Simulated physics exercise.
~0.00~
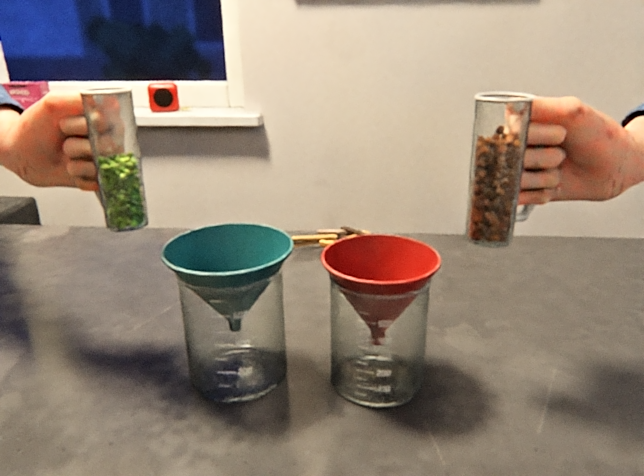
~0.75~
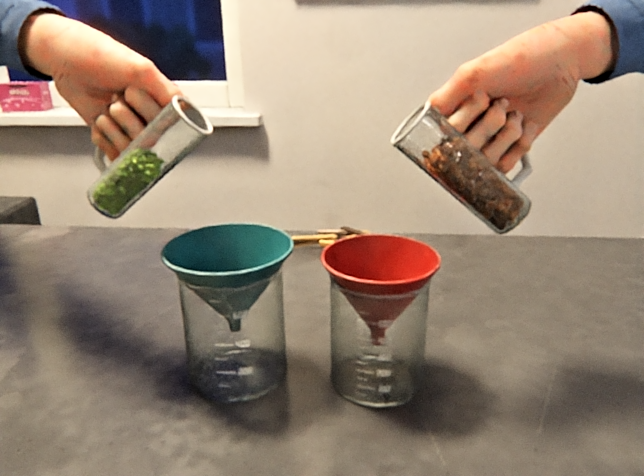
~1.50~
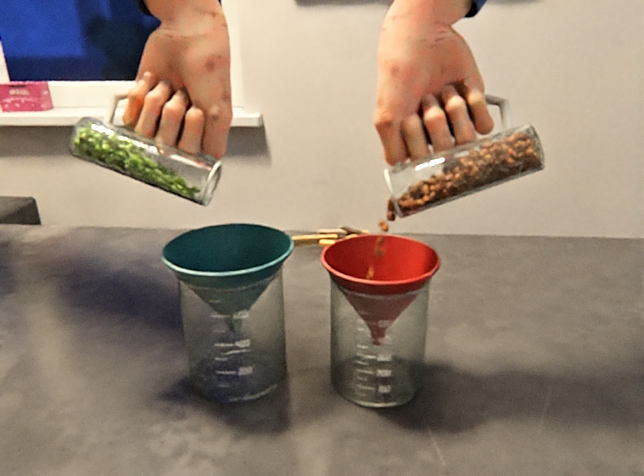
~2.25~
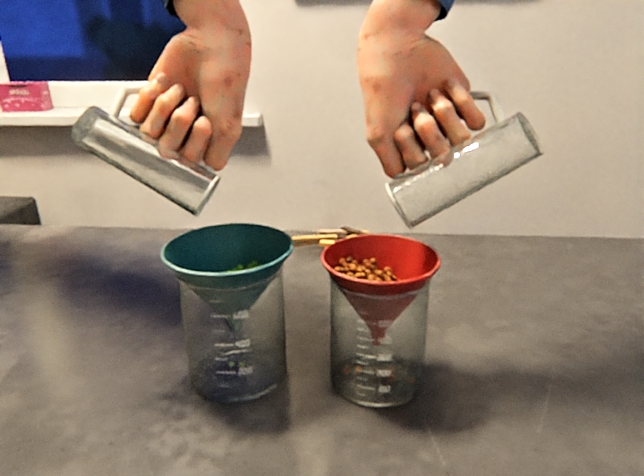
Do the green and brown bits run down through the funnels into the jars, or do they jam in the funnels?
They jam in both the left and the right funnel. Only a few bits get down into the jars.
Two hands tip green and brown bits from clear cups into funnels, where most get stuck.
